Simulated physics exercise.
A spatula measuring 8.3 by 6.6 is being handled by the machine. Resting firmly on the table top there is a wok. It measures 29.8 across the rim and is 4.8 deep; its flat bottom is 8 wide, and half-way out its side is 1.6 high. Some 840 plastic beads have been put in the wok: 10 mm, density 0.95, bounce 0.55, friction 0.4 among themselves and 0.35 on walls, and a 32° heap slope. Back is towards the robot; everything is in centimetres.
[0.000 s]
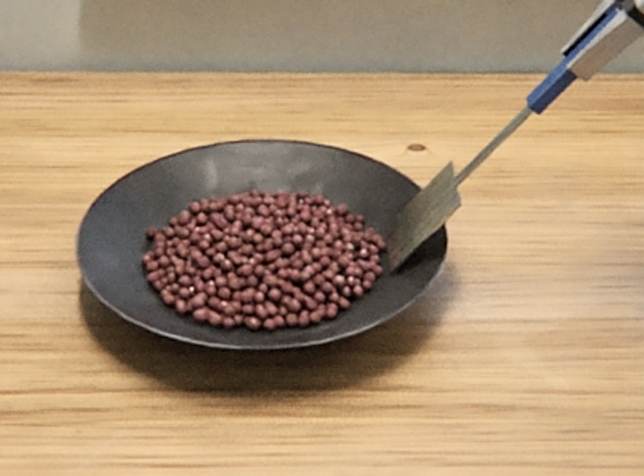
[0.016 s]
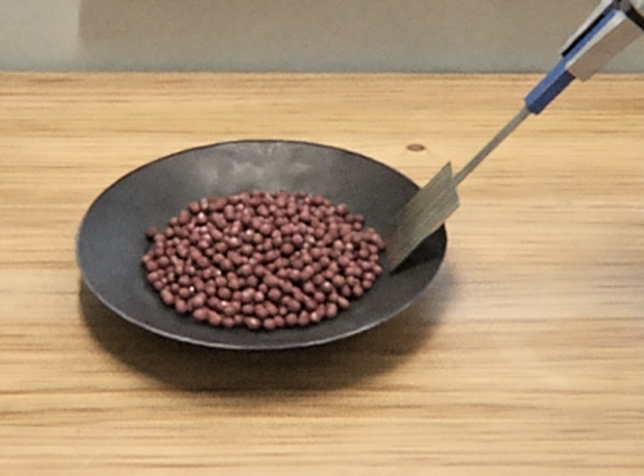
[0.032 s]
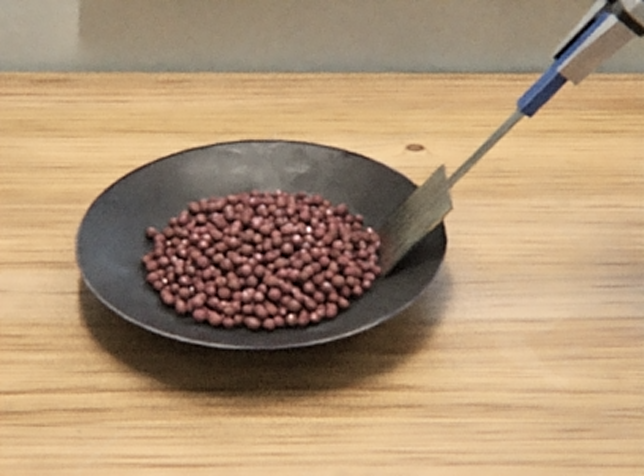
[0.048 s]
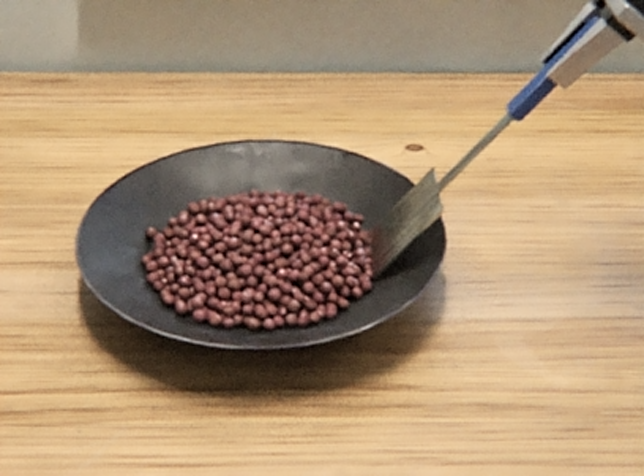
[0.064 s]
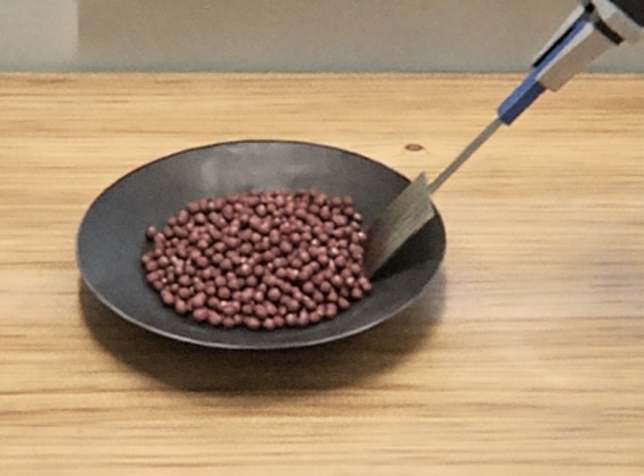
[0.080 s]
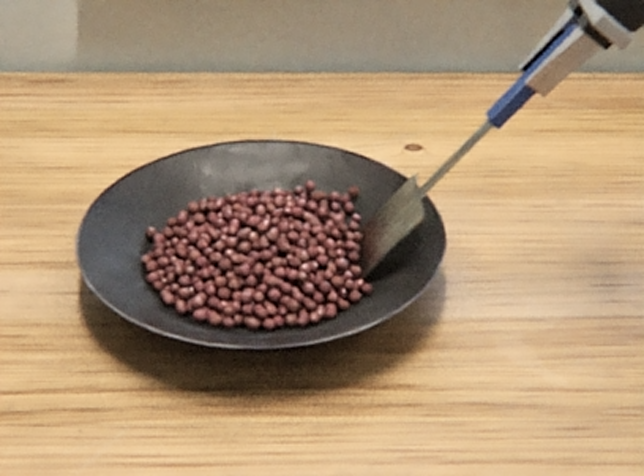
The clip shows a robotic arm holding a spatula at the right side of a dark wok of reddish-brown beads on a wooden table; the blade slides slightly leftward, pushing the beads at the heap's right edge inward.
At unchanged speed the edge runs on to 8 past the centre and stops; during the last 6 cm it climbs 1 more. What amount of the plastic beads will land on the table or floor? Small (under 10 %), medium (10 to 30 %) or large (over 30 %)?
Small.
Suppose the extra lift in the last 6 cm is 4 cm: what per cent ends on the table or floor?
You'd expect near 0 percent of it there.
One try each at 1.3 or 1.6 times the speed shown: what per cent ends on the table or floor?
Near 5 and near 15 percent respectively.
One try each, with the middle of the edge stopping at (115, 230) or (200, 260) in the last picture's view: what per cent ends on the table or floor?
Try 1: Approx. 20 %; try 2: Approx. 0 %.
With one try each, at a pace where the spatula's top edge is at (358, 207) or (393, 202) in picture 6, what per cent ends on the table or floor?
Near 30 per cent in the first try and near 15 per cent in the second.
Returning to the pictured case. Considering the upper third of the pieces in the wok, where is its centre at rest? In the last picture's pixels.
It is centred near (141, 232).
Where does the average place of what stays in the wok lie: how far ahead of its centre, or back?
Some 4.5 cm ahead of the centre.
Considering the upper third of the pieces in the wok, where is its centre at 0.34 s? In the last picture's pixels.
Near pixel (174, 236).
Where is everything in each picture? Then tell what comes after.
The spatula top edge at (457, 182), sloping 52°; upper third of the load around (262, 247), from x 145 to 380, top at y 195; 844 in the wok, in the first frame.
The spatula top edge at (455, 182), sloping 52°; upper third of the load around (261, 247), from x 145 to 380, top at y 195, in the second frame.
The spatula top edge at (448, 185), sloping 52°; upper third of the load around (261, 248), from x 145 to 375, top at y 195, in the third frame.
The spatula top edge at (438, 189), sloping 52°; upper third of the load around (262, 247), from x 145 to 370, top at y 195, in the fourth frame.
The spatula top edge at (429, 192), sloping 52°; upper third of the load around (266, 245), from x 145 to 365, top at y 195, in the fifth frame.
The spatula top edge at (419, 195), sloping 52°; upper third of the load around (265, 244), from x 145 to 365, top at y 185; 844 in the wok, in the sixth frame.
After 0.21 s, sloping 52°, highest piece 5 above the table; 844 in the wok.
After 0.34 s, sloping 52°, highest piece 6 above the table; 844 in the wok.
After 0.60 s, sloping 52°, highest piece 7 above the table; 823 in the wok, 18 on the table or floor, 3 on the blade or in flight.
After 1.65 s, sloping 52°, highest piece 7 above the table; 820 in the wok, 24 on the table or floor.
In the end, 820 in the wok, 24 on the table or floor. That is 3 % on the table or floor.
